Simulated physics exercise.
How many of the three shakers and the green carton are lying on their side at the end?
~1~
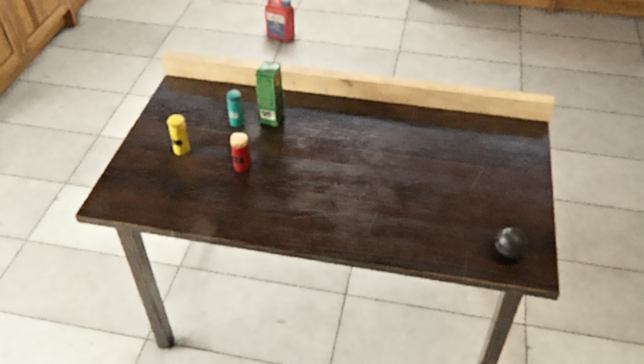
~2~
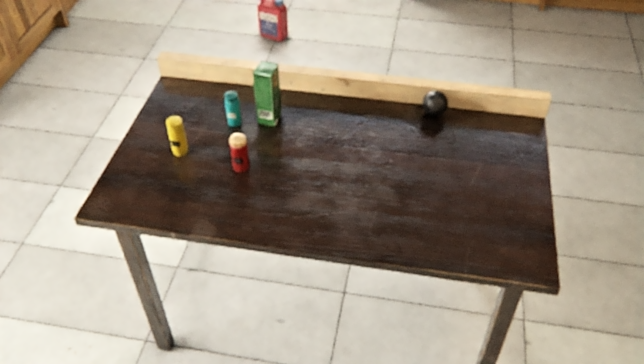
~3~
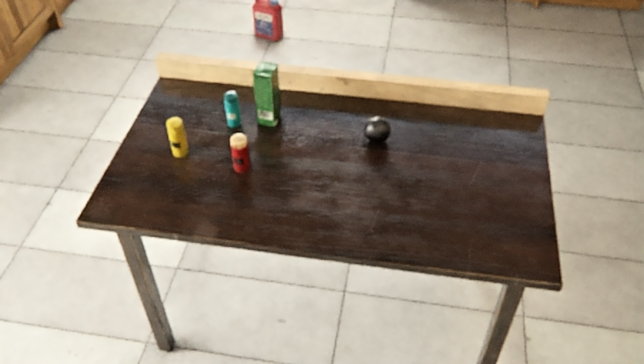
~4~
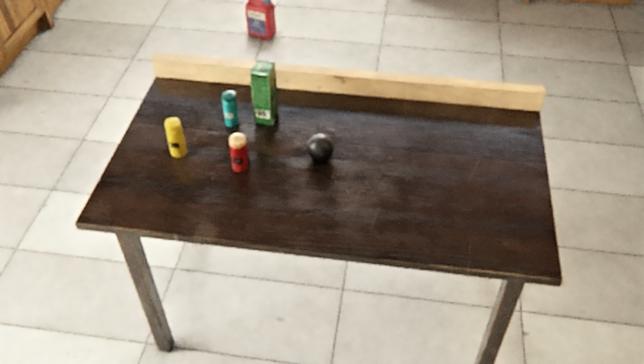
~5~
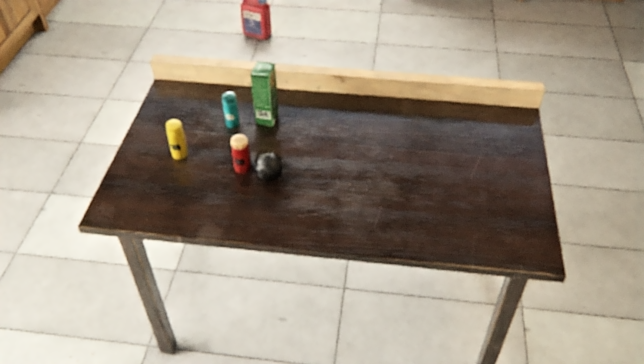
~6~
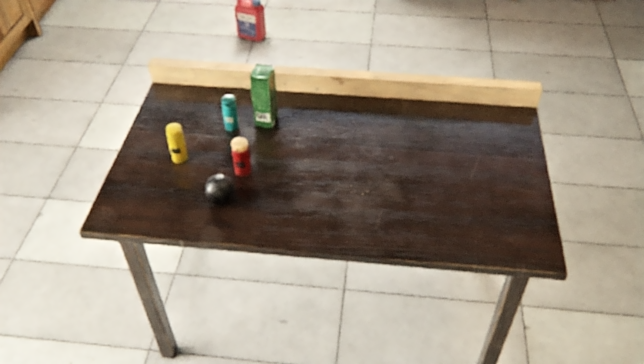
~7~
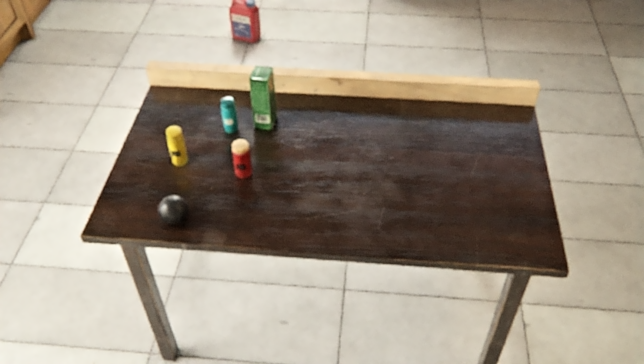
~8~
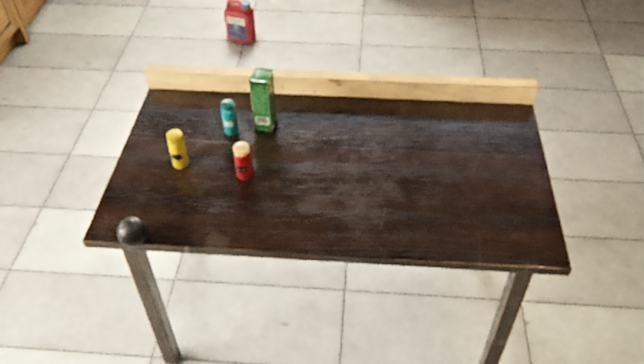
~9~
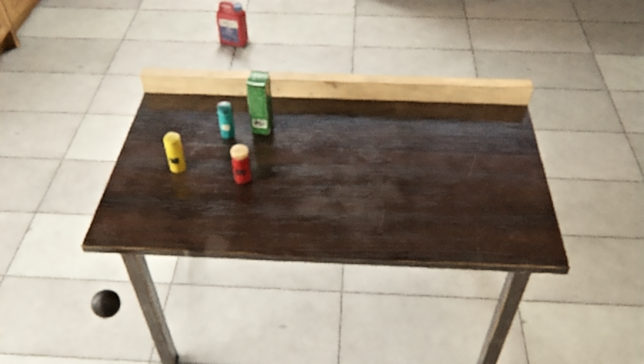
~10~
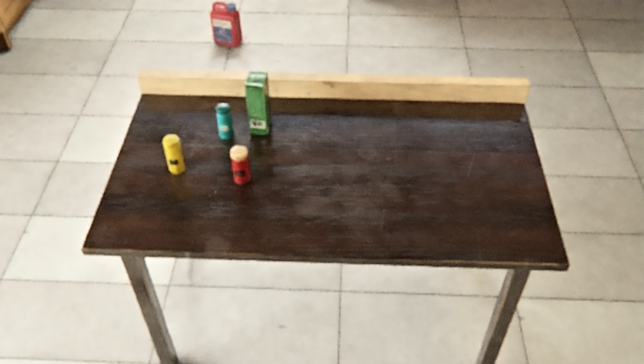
None of them are lying down; the three shakers and the green carton are all still upright.
A black ball shot across a dark table to the wooden rail at the back, bounced off, and rolled toward the front left past the shakers and green carton, then dropped off the edge, leaving all four standing.
